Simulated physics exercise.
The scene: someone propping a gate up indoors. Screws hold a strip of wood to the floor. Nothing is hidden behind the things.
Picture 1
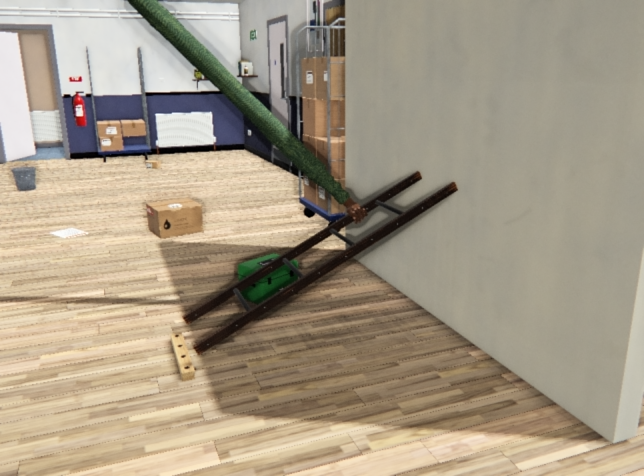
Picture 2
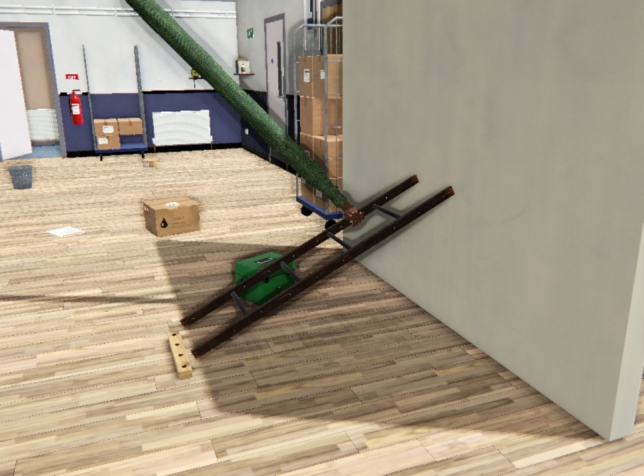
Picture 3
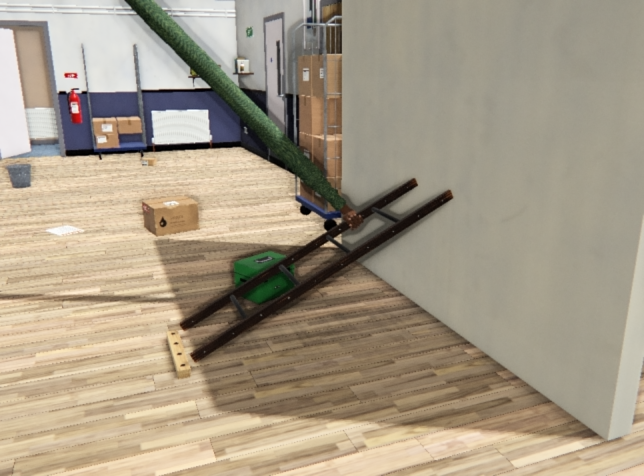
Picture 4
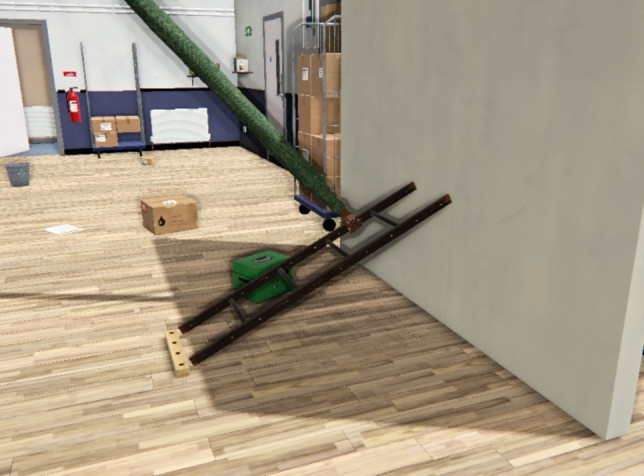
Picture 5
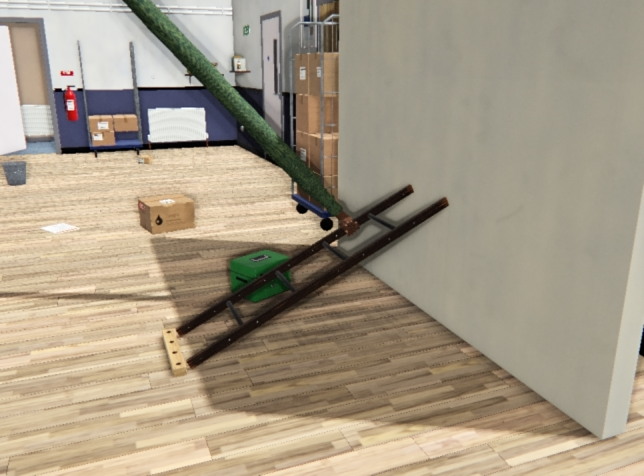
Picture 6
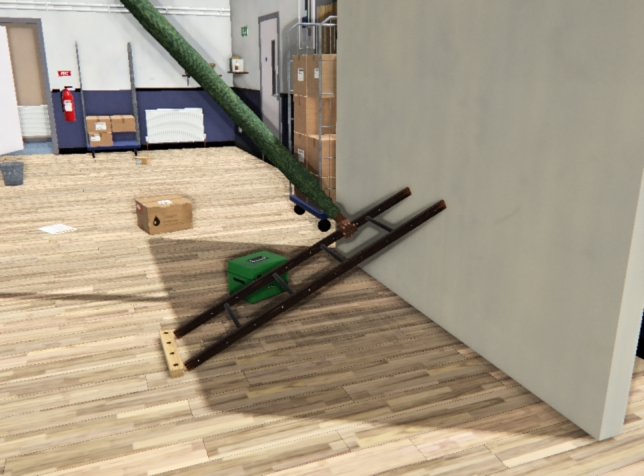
The footage shows a dark, ladder-like gate leaning against a pale wall above a green box, its lower end shifting slightly down toward a strip of wood on the floor as the view drifts a little.
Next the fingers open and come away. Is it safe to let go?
The black gate stays up.
Then, 0.10 s on from there, black gate moving near (309, 271).
Then, 0.40 s on from there, black gate at rest near (309, 271).
In the end, the black gate holds its place, near (309, 271); the other things unmoved.
